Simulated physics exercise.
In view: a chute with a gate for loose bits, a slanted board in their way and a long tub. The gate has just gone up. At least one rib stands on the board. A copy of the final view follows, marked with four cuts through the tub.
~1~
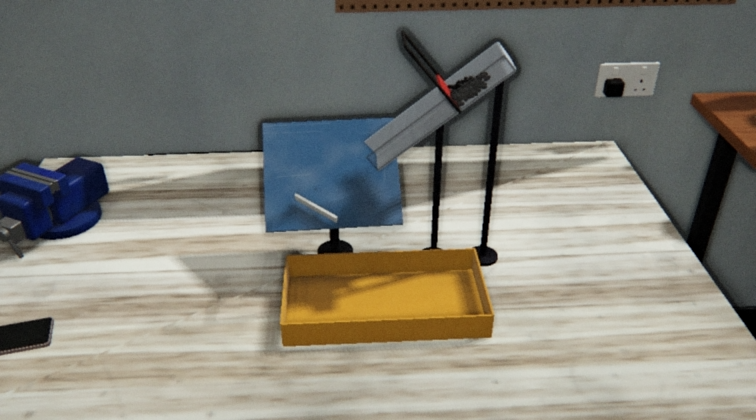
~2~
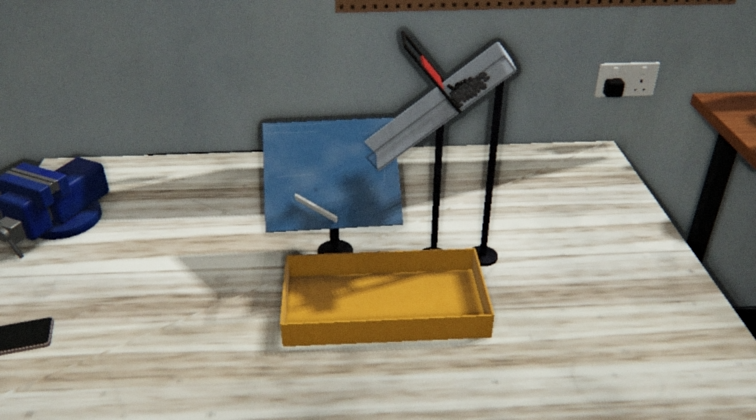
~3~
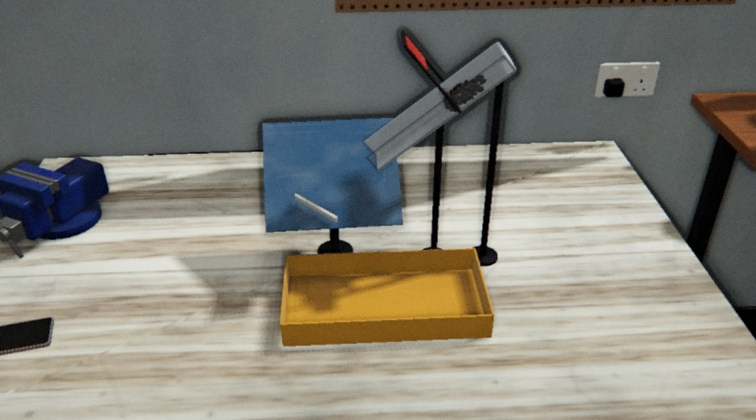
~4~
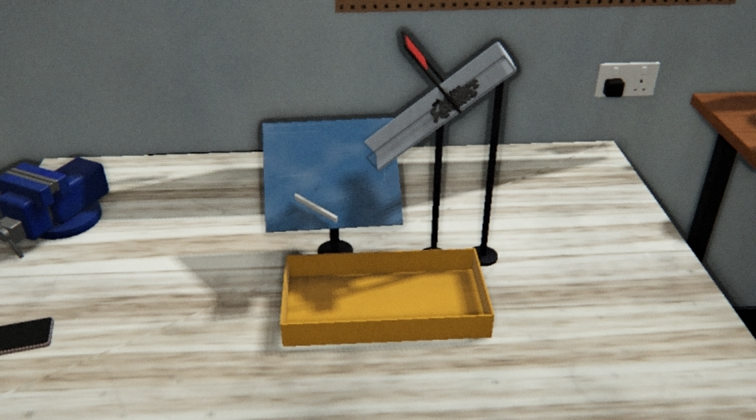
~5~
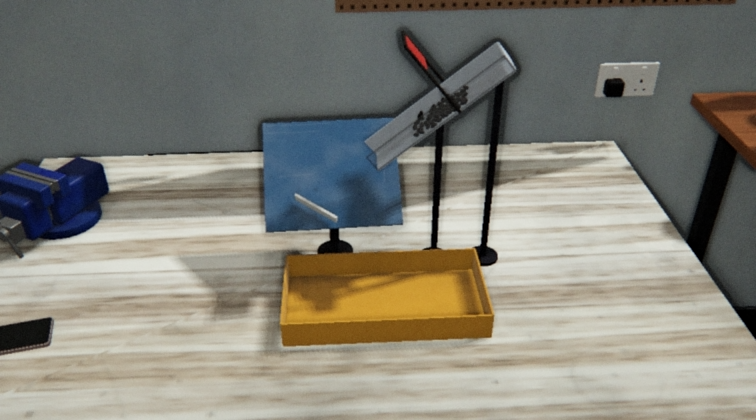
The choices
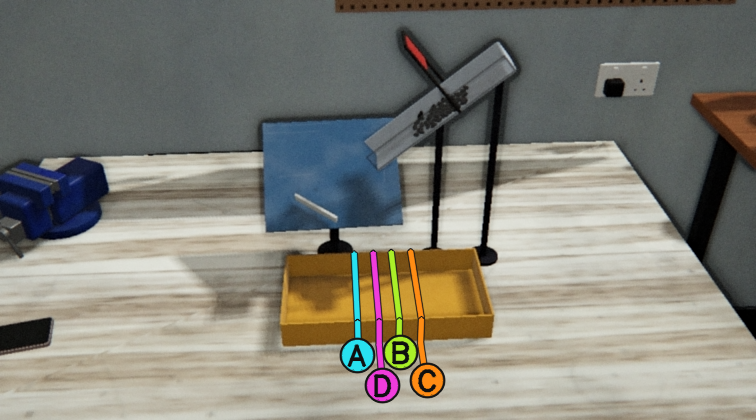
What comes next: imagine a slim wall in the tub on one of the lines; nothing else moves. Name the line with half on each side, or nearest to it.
Best: A.
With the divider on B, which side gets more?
Left.
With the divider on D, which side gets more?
More lands on the left.
On the marked copy, line A crosses the front rim at (357, 321); line B crosses the front rim at (399, 319); line C crosses the front rim at (421, 318); line D crosses the front rim at (379, 320).
Choosing A, of what is caught, close to half on the left of the divider, close to half on the right.
Choosing B, of what is caught, the whole lot on the left of the divider, none at all on the right.
Choosing C, of what is caught, the whole lot on the left of the divider, none at all on the right.
Choosing D, of what is caught, all but a few on the left of the divider, only a few on the right.
